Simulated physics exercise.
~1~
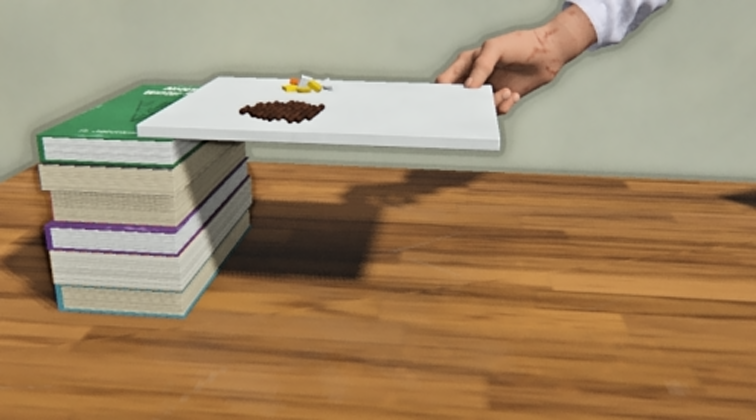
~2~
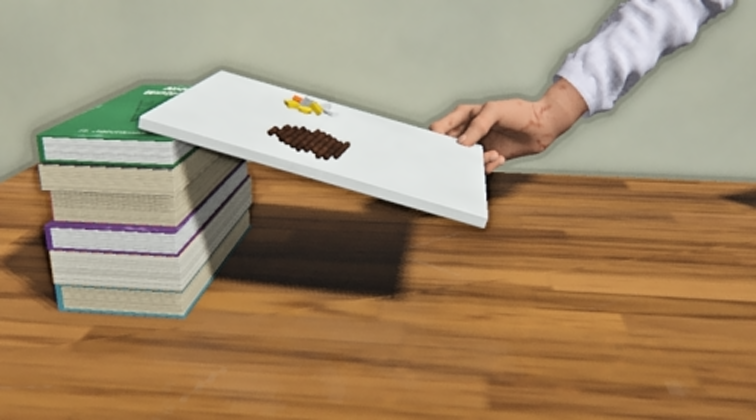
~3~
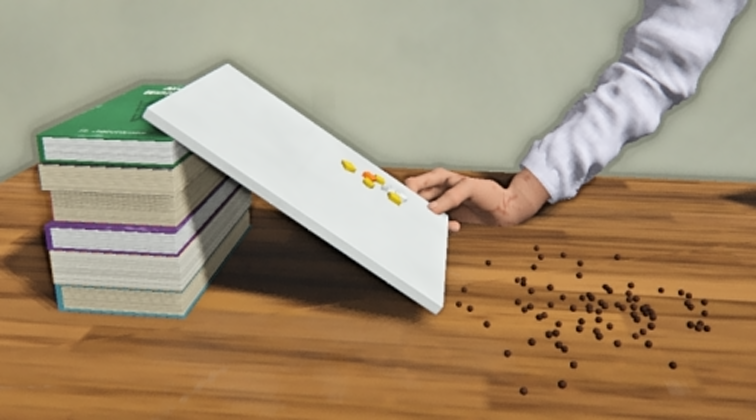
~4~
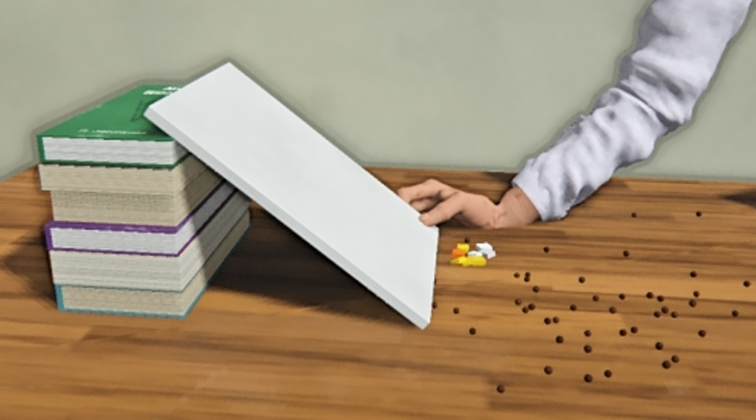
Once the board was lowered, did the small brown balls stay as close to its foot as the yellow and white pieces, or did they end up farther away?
The brown balls ended up farther away, scattered across the table, while the yellow and white pieces lay together near the foot of the board.
